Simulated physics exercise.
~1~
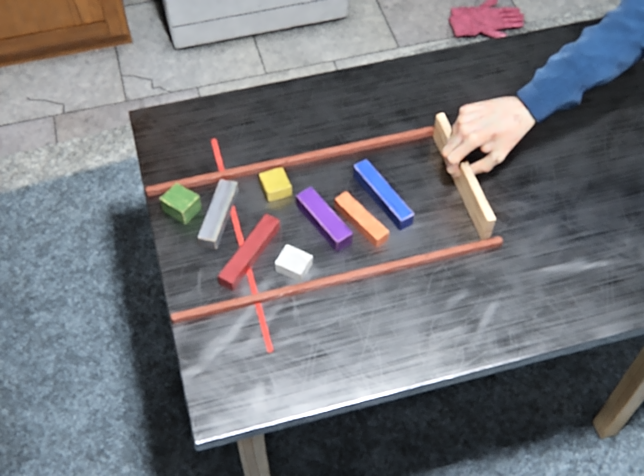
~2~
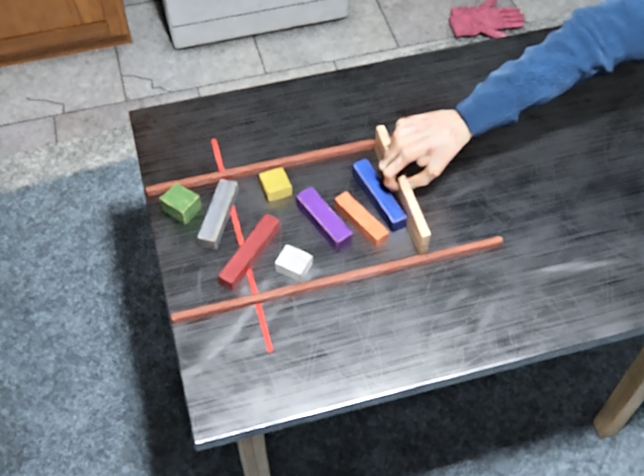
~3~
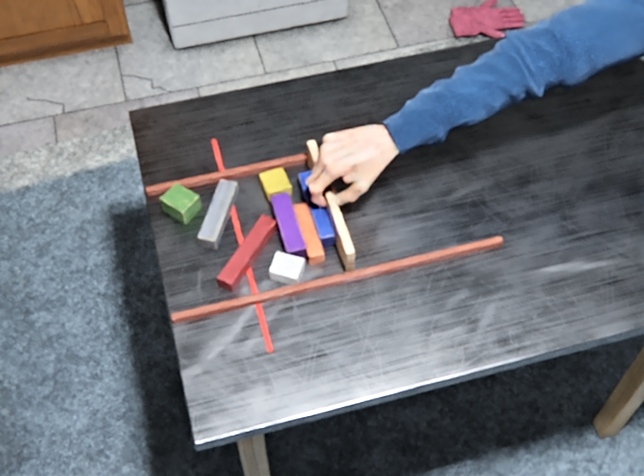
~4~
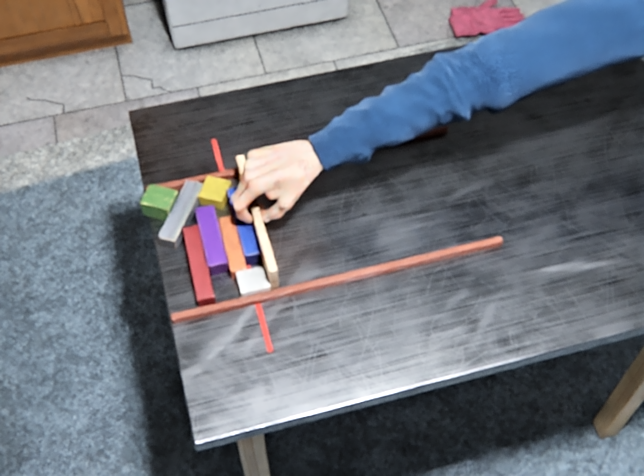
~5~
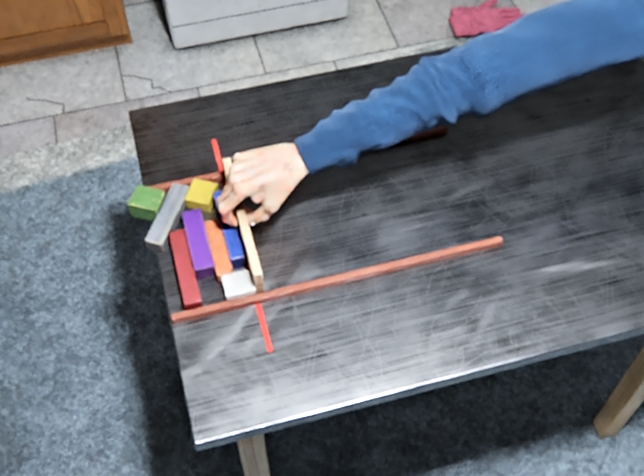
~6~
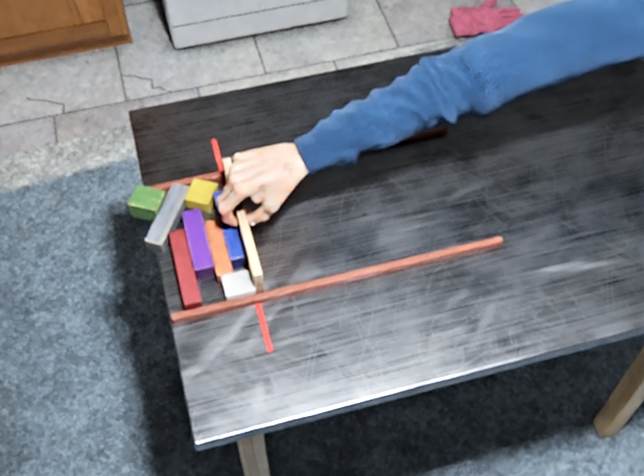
Hand sliding an upright wooden board left along a tabletop channel, bunching coloured blocks at the edge, none falling off.
